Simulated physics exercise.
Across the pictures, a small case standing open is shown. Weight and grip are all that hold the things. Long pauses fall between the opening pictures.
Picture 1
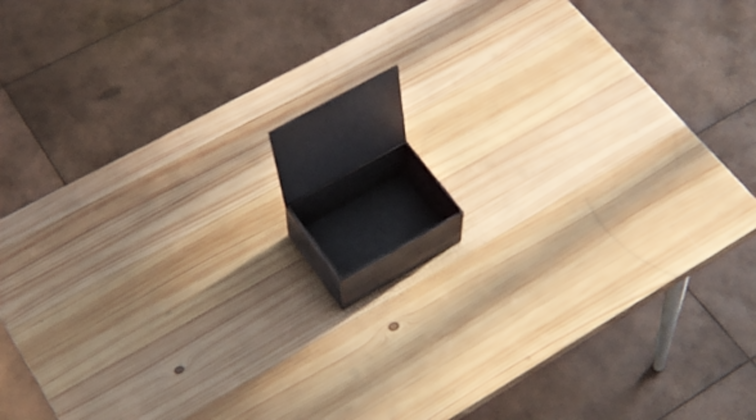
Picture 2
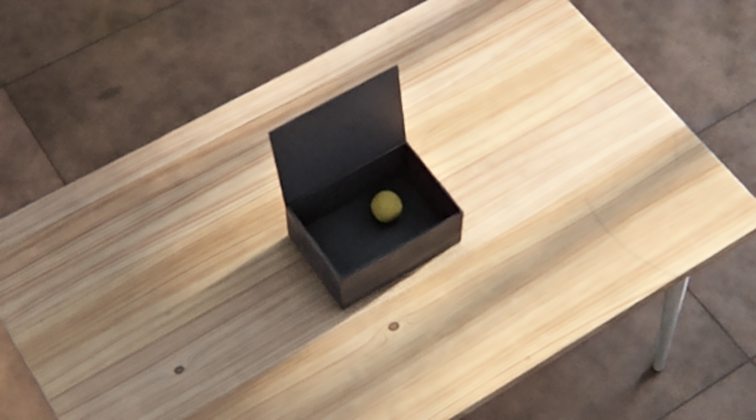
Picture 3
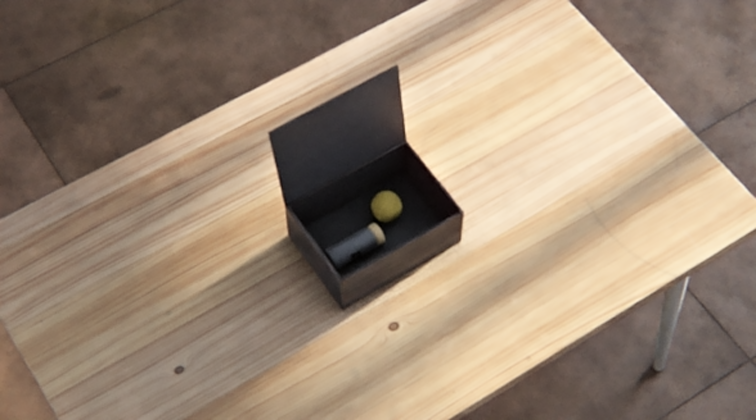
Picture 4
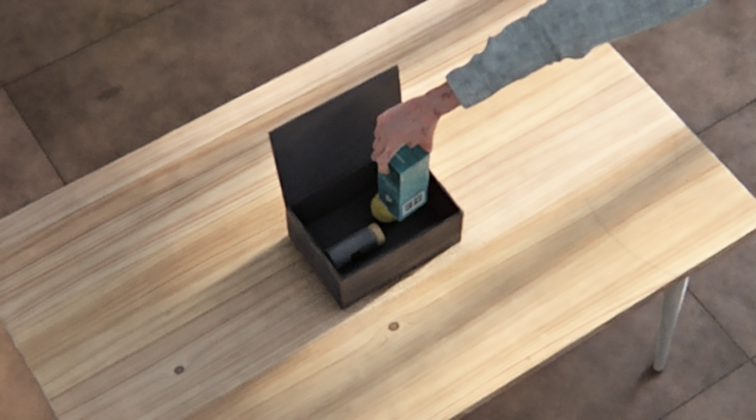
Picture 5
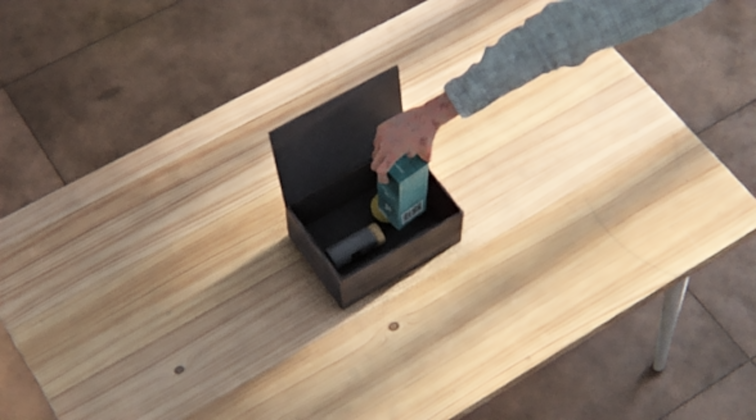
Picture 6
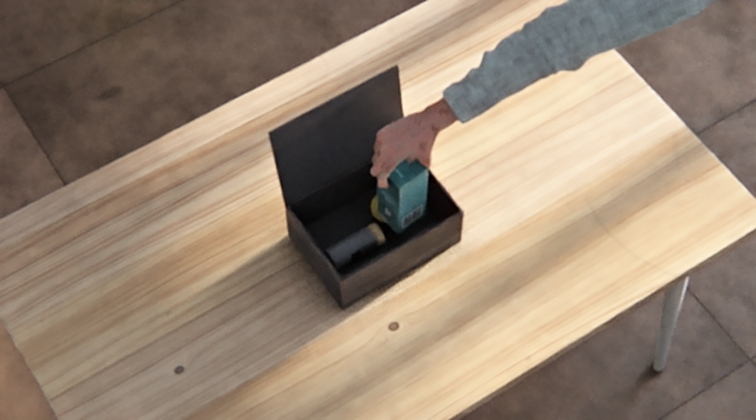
Open black box on a wooden table containing a yellow lemon, then a dark cylinder, before a hand lowers a turquoise carton inside.
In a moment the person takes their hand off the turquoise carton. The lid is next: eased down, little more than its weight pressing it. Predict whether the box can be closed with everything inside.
The box cannot be closed.
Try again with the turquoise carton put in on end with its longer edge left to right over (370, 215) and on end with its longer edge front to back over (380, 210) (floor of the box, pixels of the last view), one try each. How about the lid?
First try: It sits on the rim; second try: It is held up.
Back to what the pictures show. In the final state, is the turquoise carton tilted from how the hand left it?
As it turns out, it changes its angle.
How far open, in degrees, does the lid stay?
Measured angle - around 20°.
Then, 0.40 s past the last view, turquoise carton rocked 48° from its first pose near (412, 212); yellow lemon displaced a little.
Then, 1.20 s past the last view, lid starting down; turquoise carton rocked 48° from its first pose near (410, 211); yellow lemon displaced a little.
Then, 1.60 s past the last view, lid 59° above the rim; turquoise carton rocked 48° from its first pose near (410, 211); yellow lemon displaced a little.
Then, 1.90 s past the last view, lid 36° above the rim; turquoise carton rocked 48° from its first pose near (410, 211); yellow lemon displaced a little.
Finally, lid 22° above the rim; down or leaning hard in the box, turquoise carton; the other 2 still in place. Final places as the last picture's camera would see them, turquoise carton near (410, 211).
